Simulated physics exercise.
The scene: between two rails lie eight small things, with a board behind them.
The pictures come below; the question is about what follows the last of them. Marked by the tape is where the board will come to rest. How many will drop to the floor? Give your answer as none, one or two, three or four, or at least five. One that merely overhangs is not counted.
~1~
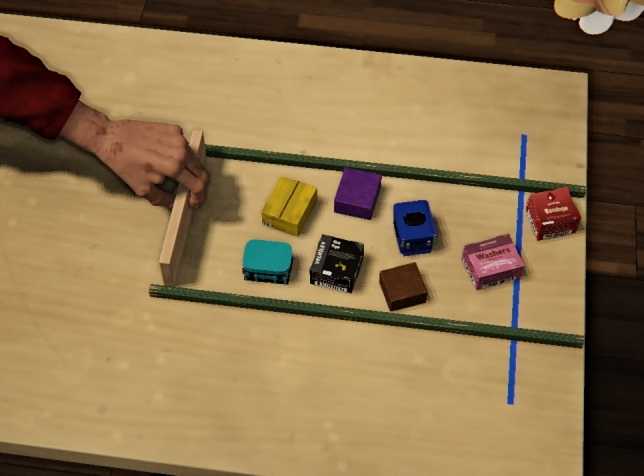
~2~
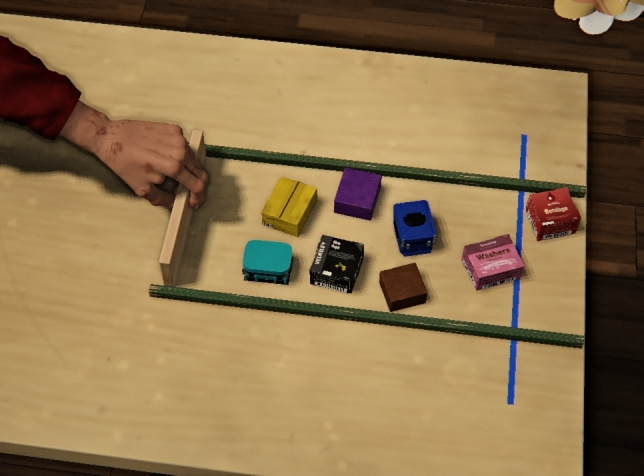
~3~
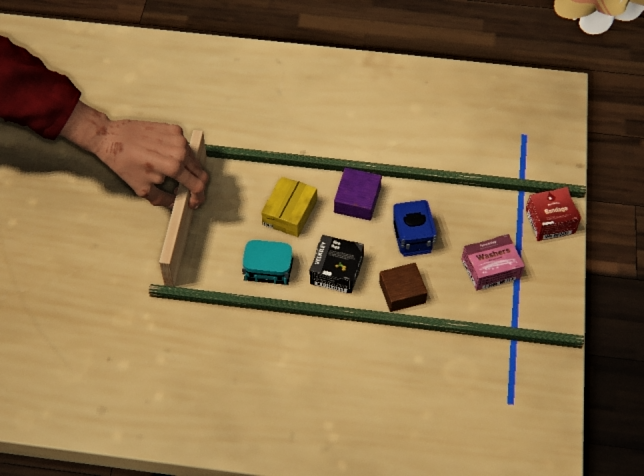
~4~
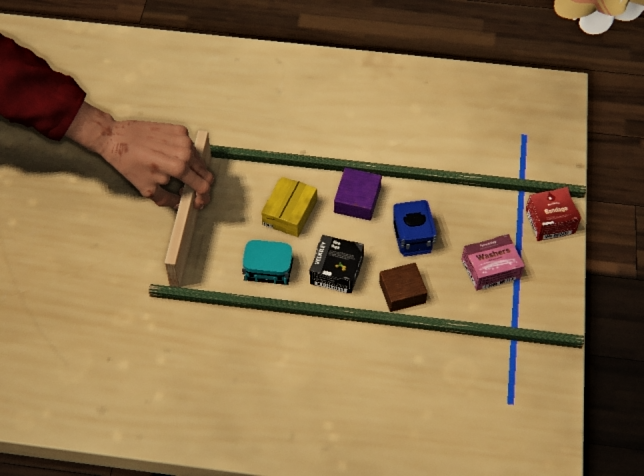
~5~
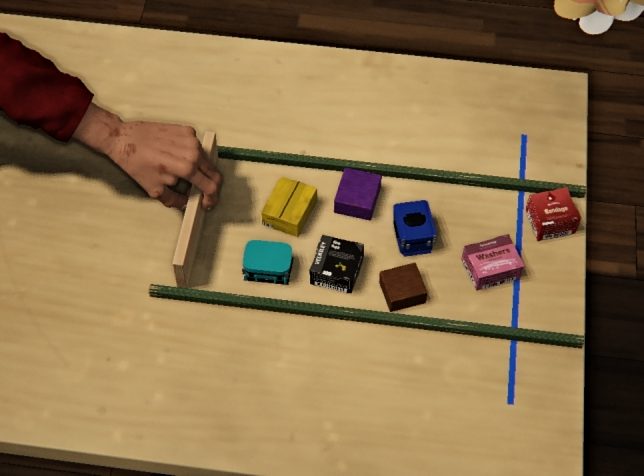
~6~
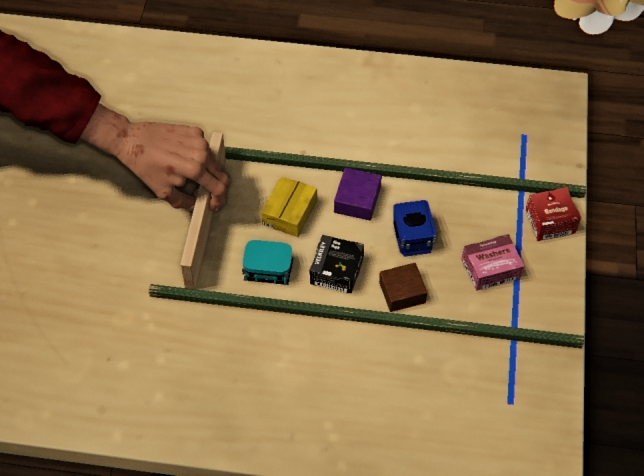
The count is three or four.
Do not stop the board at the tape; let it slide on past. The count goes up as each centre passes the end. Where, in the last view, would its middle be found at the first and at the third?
I'd say close to (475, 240), and after that close to (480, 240).
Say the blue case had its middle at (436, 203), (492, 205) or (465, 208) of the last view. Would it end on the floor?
Taking the spots in order, it plunges, plunges, and plunges.
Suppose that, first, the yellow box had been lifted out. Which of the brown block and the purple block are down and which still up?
The brown block ends up below while the purple block stays up top.
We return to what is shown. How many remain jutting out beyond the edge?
The answer comes to 3.
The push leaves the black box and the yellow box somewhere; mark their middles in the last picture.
I'd say approximately (588, 294) and then (540, 238).
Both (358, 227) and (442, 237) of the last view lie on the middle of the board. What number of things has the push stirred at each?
At the first point the count is 6, at the second it's 7.
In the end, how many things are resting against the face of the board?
It adds up to 2.
A little later, none off yet; red box at rest near (553, 214); pink box at rest near (492, 262); blue case shifted a little near (431, 229).
When it is over, the number that fall off is three or four; down, brown block, pink box and red box.
